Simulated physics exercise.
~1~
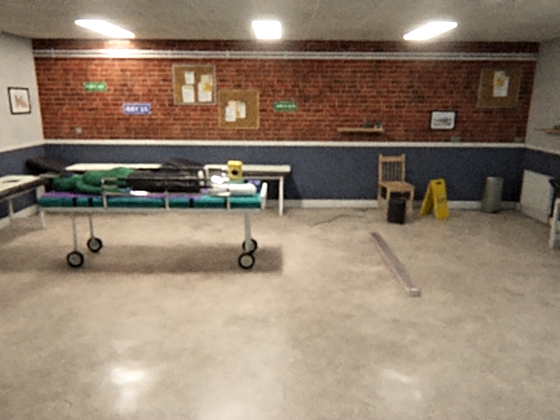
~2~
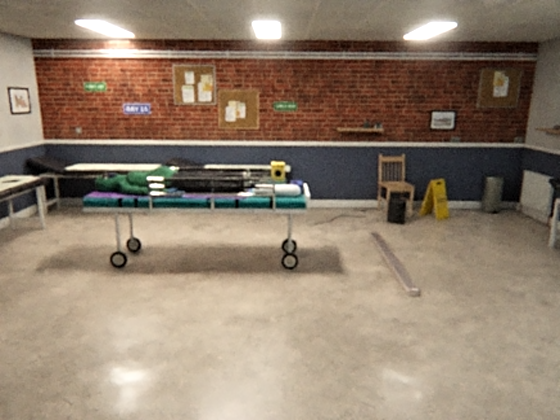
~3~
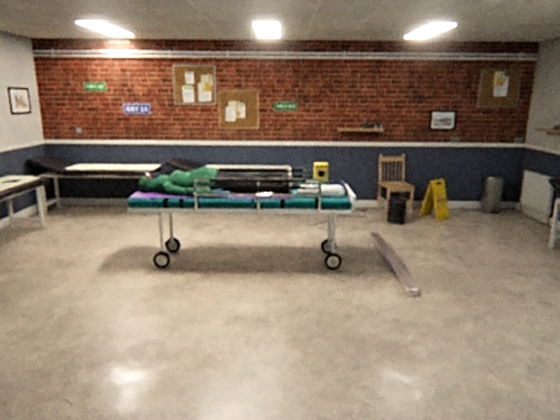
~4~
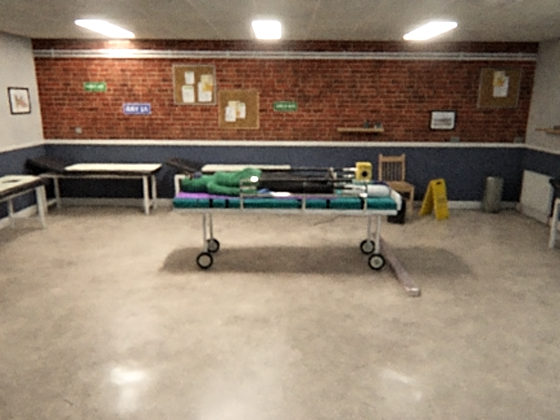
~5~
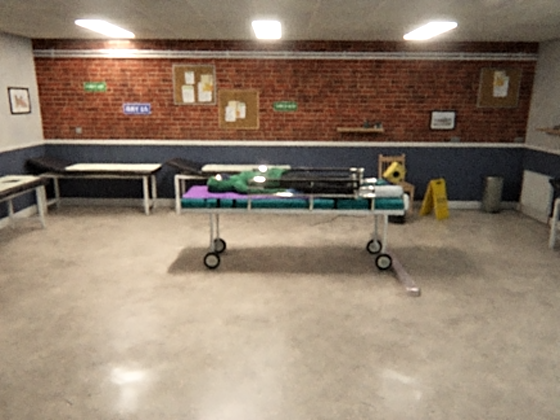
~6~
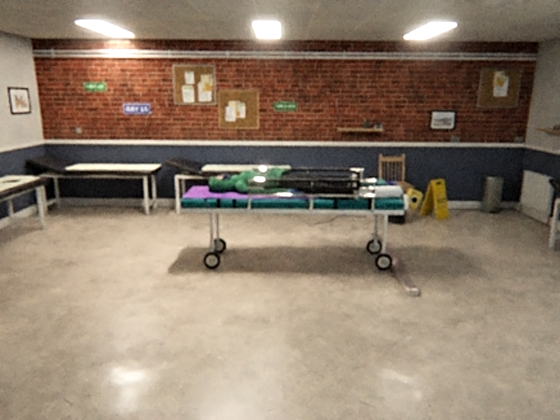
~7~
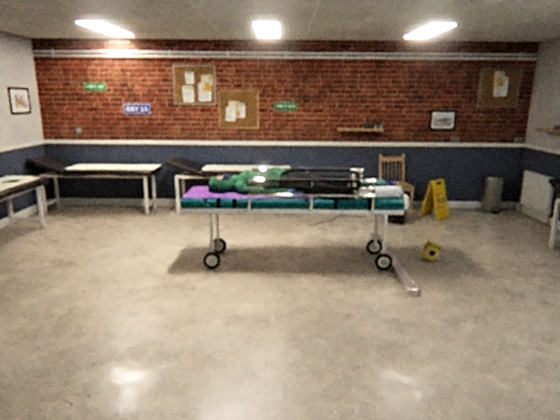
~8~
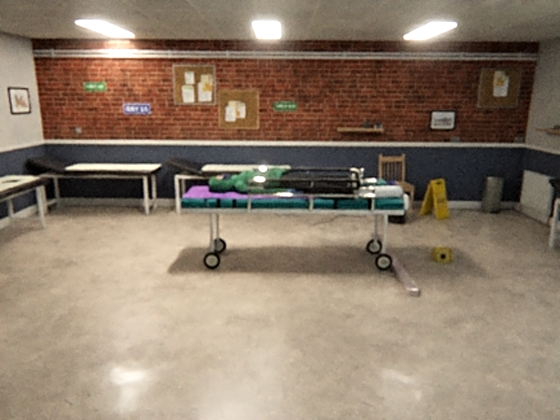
A room with a red brick back wall, blue lower panels and a pale shiny floor is seen from a fixed, level view. A hospital trolley with a purple and teal top carries a limp figure in green and black, with a small yellow pump near its right end. The trolley rolls right, past padded tables, towards a low strip on the floor, and stops there, staying level. The pump keeps going, tips over the right end and tumbles to the floor. It comes to rest on its side beyond the strip, while the figure stays lying on the trolley.
